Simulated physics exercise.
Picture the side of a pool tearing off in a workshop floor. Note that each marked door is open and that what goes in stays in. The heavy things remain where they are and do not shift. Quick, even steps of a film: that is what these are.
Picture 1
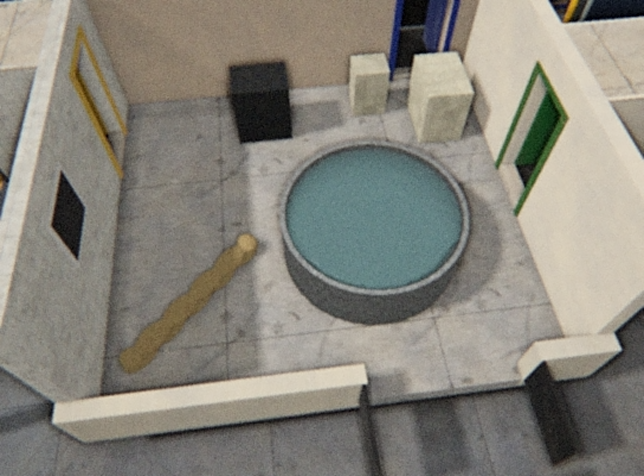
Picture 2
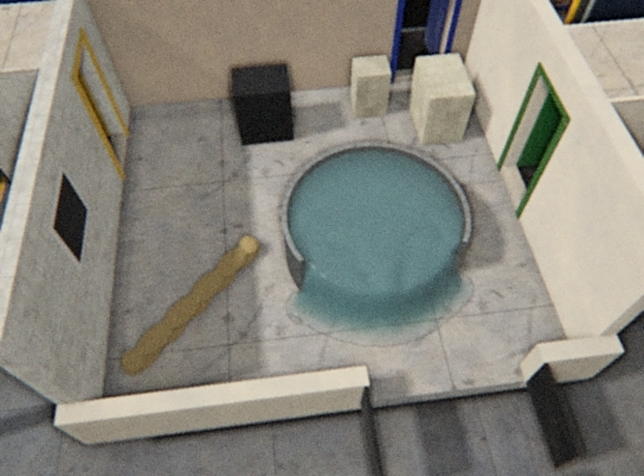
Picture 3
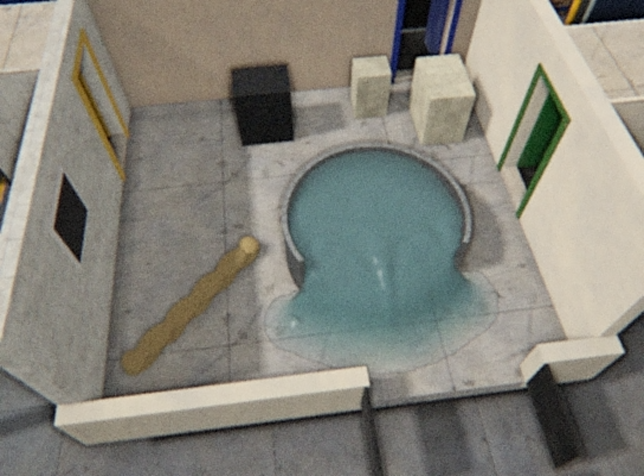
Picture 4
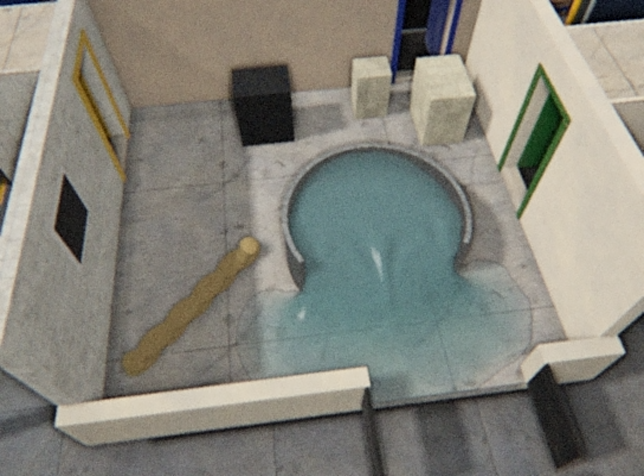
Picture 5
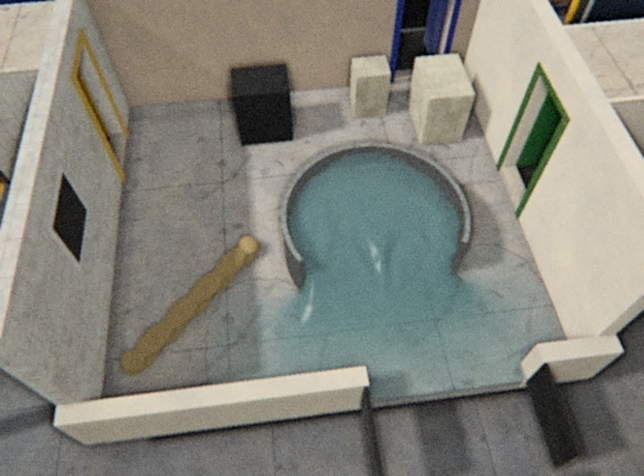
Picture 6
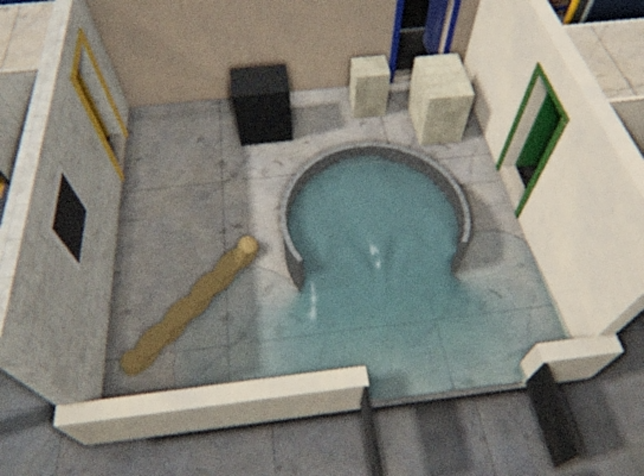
At the start, a round pool of blue-green water sits whole and still on a grey floor between pale walls. The front side of the pool opens and water pours out toward the low front wall, fanning left and right, then spreads across the floor as the level inside drops.
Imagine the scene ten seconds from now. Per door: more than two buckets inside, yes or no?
Per door - yellow door: No, blue door: No, green door: No.
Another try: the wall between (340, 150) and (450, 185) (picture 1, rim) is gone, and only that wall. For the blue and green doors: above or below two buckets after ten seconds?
Blue: Above; green: Above.
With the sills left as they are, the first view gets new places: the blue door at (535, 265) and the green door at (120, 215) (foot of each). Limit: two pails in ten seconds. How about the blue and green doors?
In that case the blue door stays inside the limit and the green door stays inside the limit.
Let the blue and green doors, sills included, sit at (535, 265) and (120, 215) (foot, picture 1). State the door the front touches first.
I'd go with the one in blue.
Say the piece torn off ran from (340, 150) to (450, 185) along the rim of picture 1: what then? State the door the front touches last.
That's the yellow one.
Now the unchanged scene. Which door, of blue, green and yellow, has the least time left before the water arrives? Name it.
Answer: The one in green.
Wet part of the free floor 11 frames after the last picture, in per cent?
That should be about 40 %.
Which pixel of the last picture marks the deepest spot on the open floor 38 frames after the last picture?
Somewhere close to (221, 294).
A moment on, water covers 30 % of the floor; the yellow door not reached, the blue door not reached, the green door wet at the sill, nothing in.
Next, water covers 40 % of the floor; the yellow door not reached, the blue door not reached, the green door wet at the sill, nothing in.
Then, water covers 75 % of the floor; the yellow door wet at the sill, nothing in, the blue door not reached, the green door wet at the sill, nothing in.
Later, water covers 95 % of the floor; the yellow door wet at the sill, nothing in, the blue door wet at the sill, nothing in, the green door wet at the sill, nothing in.
In the end, water covers 95 % of the floor; the yellow door wet at the sill, nothing in, the blue door wet at the sill, nothing in, the green door wet at the sill, nothing in.
